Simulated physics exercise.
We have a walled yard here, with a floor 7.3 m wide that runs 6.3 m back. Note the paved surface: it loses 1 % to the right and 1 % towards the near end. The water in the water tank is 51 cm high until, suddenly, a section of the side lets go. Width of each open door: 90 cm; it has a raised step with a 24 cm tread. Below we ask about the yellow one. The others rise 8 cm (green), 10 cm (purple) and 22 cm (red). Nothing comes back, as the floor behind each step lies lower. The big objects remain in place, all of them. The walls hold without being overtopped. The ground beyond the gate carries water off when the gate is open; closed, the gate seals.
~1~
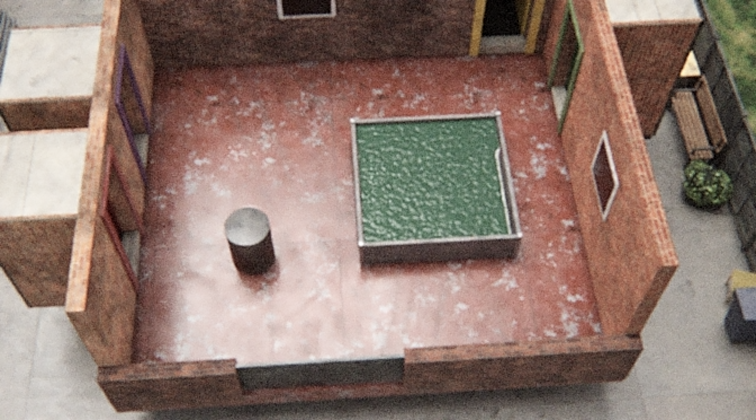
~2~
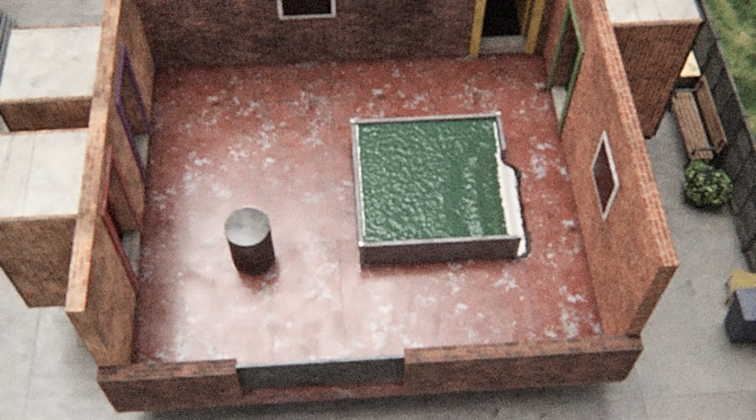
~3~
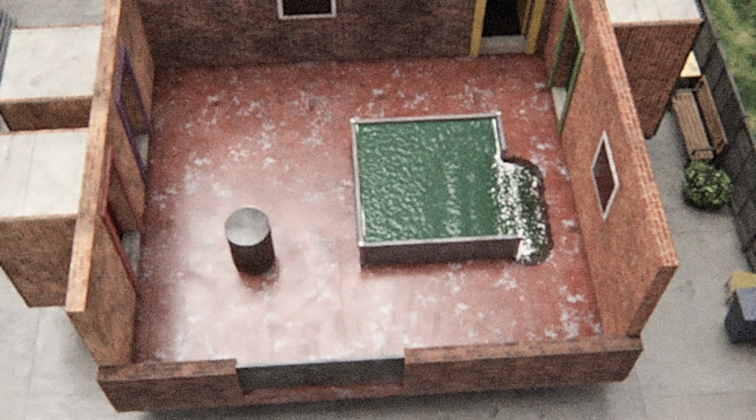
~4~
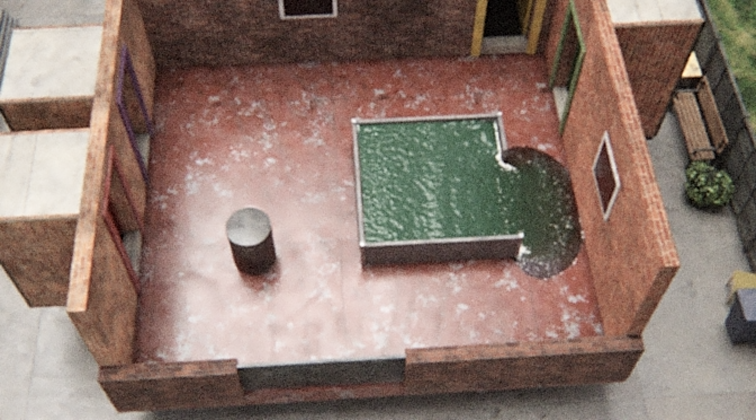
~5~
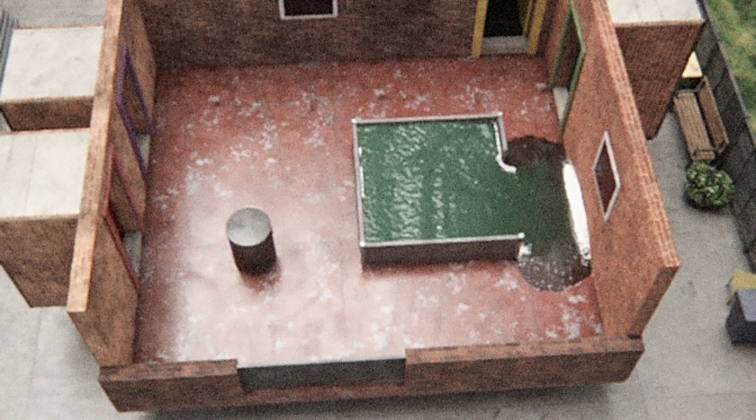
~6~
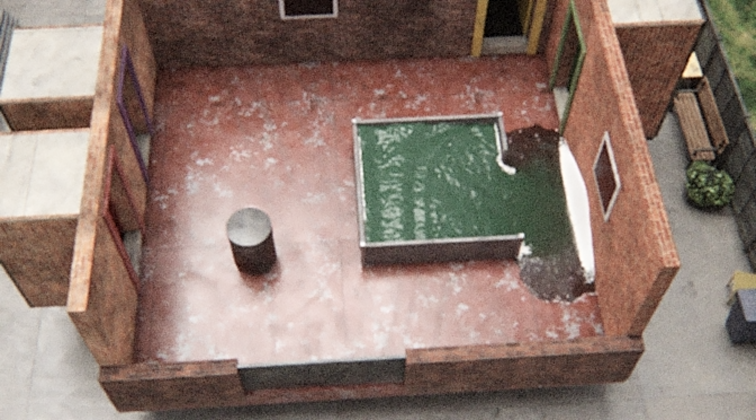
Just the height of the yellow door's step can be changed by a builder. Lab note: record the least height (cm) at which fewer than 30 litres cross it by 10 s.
Least height: 15 cm.
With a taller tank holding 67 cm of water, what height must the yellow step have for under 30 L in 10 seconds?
Some 22 cm.
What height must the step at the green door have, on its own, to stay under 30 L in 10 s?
Door green, min height approx. 6.5 cm.
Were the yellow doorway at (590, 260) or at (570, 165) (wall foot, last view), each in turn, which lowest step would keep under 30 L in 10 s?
In turn: Roughly 28 cm, roughly 26 cm.
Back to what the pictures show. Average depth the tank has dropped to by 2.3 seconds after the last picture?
The mean depth is about 22 cm.
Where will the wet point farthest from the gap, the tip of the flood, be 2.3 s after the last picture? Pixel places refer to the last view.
The farthest wet point sits near (324, 376).
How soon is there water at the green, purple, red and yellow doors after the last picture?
Arrival: Green 0.3 s, purple 6.0 s, red 4.5 s, yellow 1.2 s.
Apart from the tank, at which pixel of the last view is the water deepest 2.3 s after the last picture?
(606, 361).
Then, 0.7 s after the last picture water covers 10 % of the floor, deepest (44 cm) near (576, 221); it has not reached the yellow door.
Then, 2.3 s after the last picture water covers 30 % of the floor, deepest (40 cm) near (606, 361); 21 cm at the yellow door, 0 litres in over its 21 cm step.
Then, 9.3 s after the last picture water covers 100 % of the floor, deepest (12 cm) near (595, 361); 6 cm at the yellow door, 2 litres in over its 21 cm step.
At the yellow door as built, the water peaked near 23 cm, 2.7 s after the last picture.
Run again over the same 10 s with other heights there, 52 litres in over 13.5 cm, 9 litres over 18.5 cm. The limit of 30 litres is kept from about 15 cm up.
